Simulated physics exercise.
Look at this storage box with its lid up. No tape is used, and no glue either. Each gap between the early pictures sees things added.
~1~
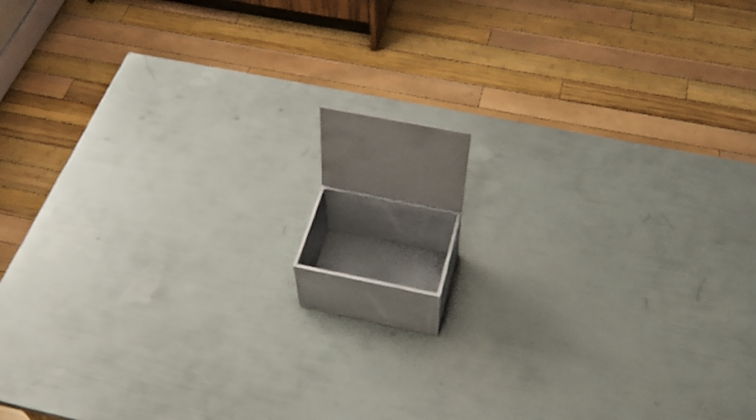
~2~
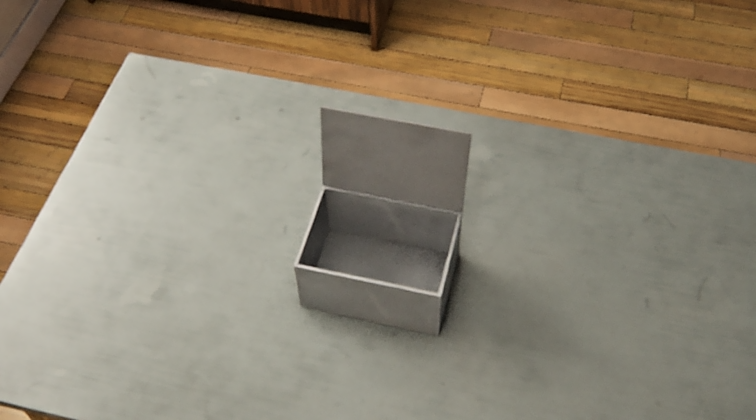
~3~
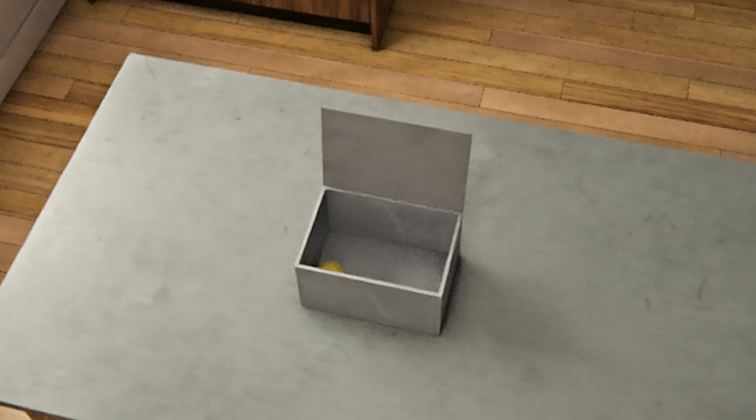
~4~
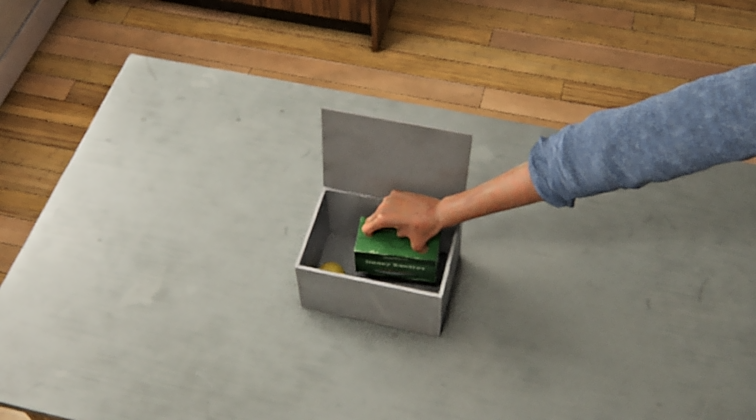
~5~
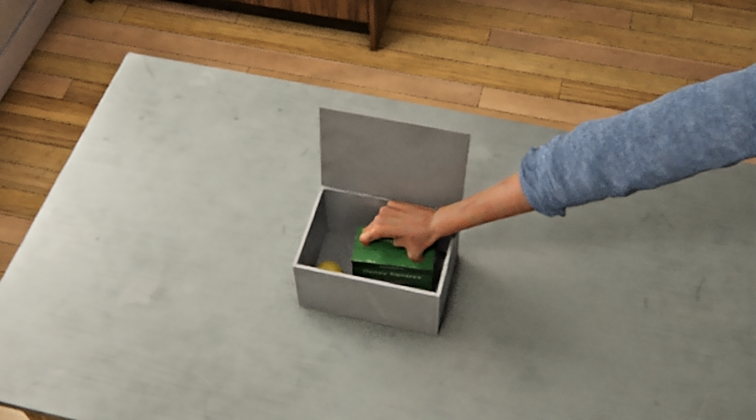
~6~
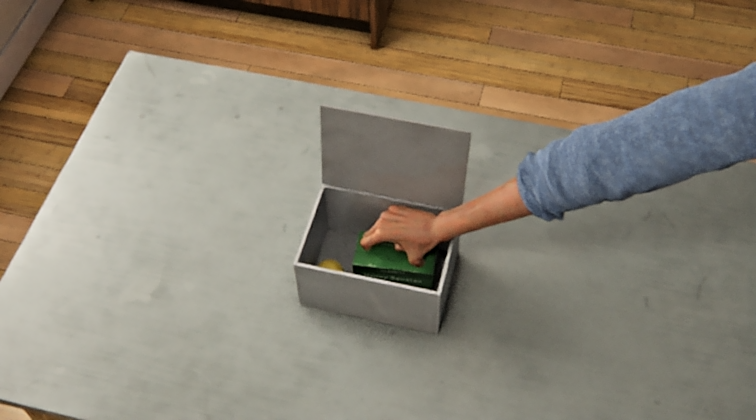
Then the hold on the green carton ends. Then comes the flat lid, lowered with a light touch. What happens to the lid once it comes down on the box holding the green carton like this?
No gap.
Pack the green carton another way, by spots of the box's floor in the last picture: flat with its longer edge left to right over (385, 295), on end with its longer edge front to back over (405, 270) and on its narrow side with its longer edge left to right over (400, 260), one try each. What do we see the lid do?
First, it closes; second, it will not close; third, it closes.
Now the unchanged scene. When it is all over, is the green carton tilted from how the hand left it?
Simply put, the green carton remains unturned.
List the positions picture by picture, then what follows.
In the first frame, the last thing is not in view yet.
In the second frame, the last thing is not in view yet.
In the third frame, the last thing is not in view yet.
In the fourth frame, coming down; green carton (399, 250).
In the fifth frame, coming down; green carton (395, 259).
In the sixth frame, in place under the hand; green carton (396, 263).
Then, 1.40 s on from there, lid 72° above the rim.
Then, 1.90 s on from there, lid 28° above the rim.
In the end, lid shut; both unmoved. At the end, from the last picture's camera, green carton near (396, 263).
